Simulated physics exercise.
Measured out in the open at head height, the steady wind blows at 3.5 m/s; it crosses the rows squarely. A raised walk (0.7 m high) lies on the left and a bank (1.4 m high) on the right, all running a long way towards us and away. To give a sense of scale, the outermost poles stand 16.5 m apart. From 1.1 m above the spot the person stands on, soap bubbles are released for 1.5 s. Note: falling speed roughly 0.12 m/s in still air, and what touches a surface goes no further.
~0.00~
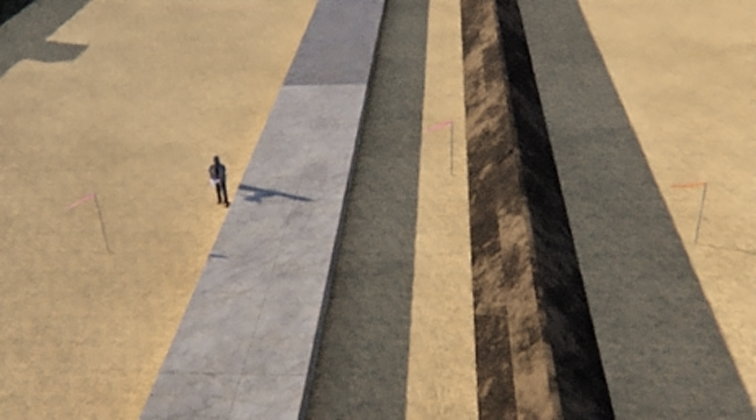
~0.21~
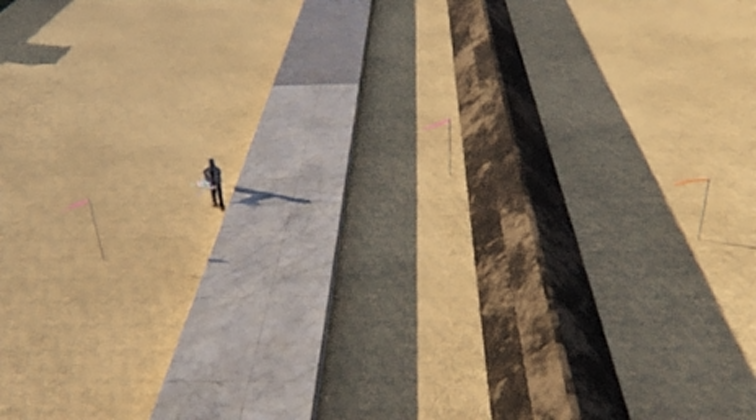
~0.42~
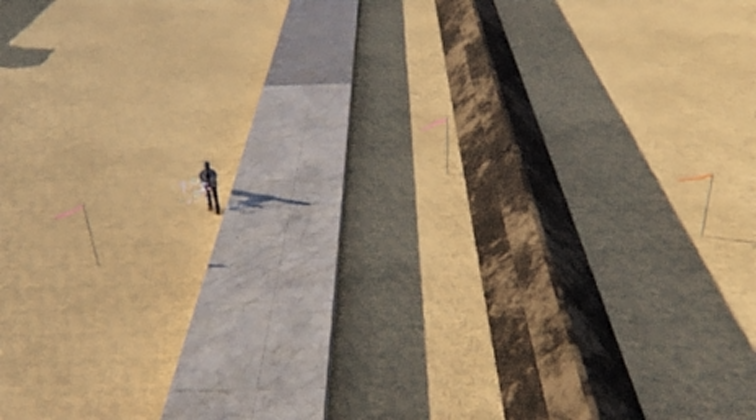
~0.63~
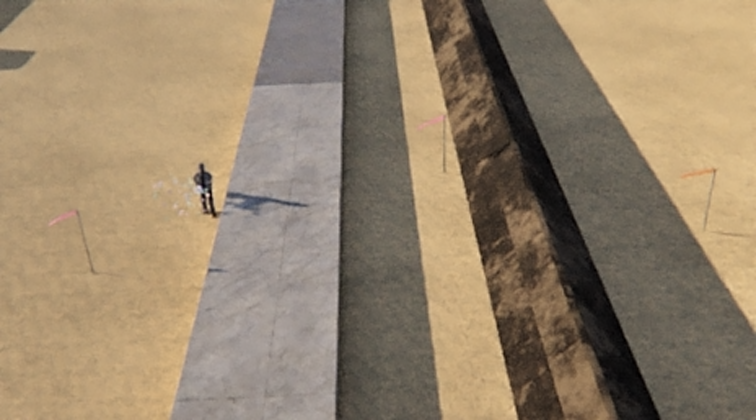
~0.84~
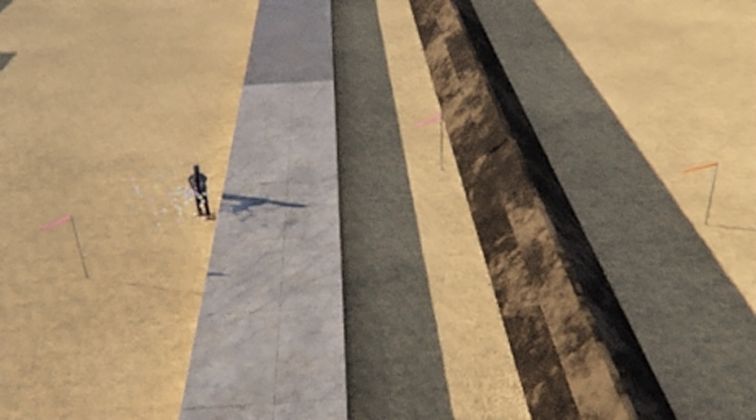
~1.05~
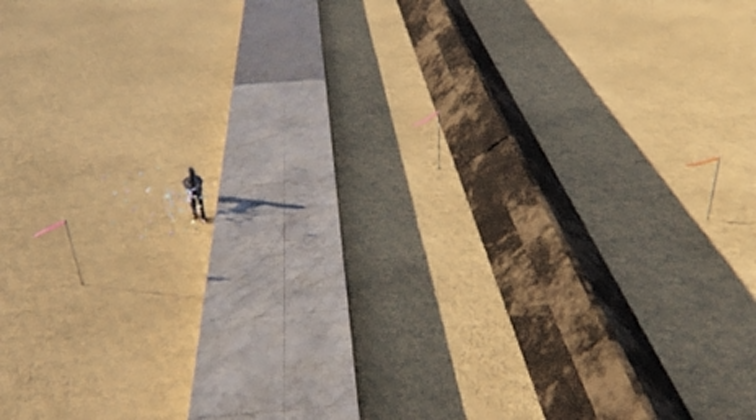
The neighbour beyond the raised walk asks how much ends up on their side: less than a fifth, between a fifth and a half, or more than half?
Beyond the raised walk at the end: Not even a fifth.
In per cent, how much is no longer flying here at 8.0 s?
It should be around 50 per cent.
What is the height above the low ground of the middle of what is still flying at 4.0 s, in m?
The middle is at about 0.8 m above the low ground.
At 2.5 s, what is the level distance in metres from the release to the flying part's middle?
1.5 metres.
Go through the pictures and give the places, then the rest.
The first picture shows the bubbles in the air span x = 210 to 215 around y = 180.
The second picture shows the right ribbon ends at (674, 185), leaning 80 degrees to the left and the bubbles in the air span x = 195 to 215 around y = 185.
The third picture shows the inner ribbon ends at (421, 130), leaning 70 degrees to the left, the bubbles in the air span x = 180 to 210 around y = 190 and the top of the raised walk crosses (285, 197).
The fourth picture shows the left ribbon ends at (49, 225), leaning 65 degrees to the left and the bubbles in the air span x = 160 to 210 around y = 190.
The fifth picture shows the right ribbon ends at (684, 172), leaning 80 degrees to the left and the bubbles in the air span x = 140 to 205 around y = 195.
The sixth picture shows the inner ribbon ends at (413, 125), leaning 60 degrees to the left, the bubbles in the air span x = 125 to 205 around y = 200 and the top of the raised walk crosses (277, 201).
After 2.5 s, 93 % is in the air or yet to come; 0 % is beyond the raised walk; the middle of what still flies is 0.8 m above the low ground, near (146, 208).
After 4.0 s, 80 % is in the air or yet to come; 0 % is beyond the raised walk; the middle of what still flies is 0.7 m above the low ground, near (87, 216).
After 8.0 s, 49 % is in the air or yet to come; 0 % is beyond the raised walk.
After 20.0 s, 2 % is in the air or yet to come; 0 % is beyond the raised walk.
After 45.0 s, 0 % is in the air or yet to come; 0 % is beyond the raised walk.
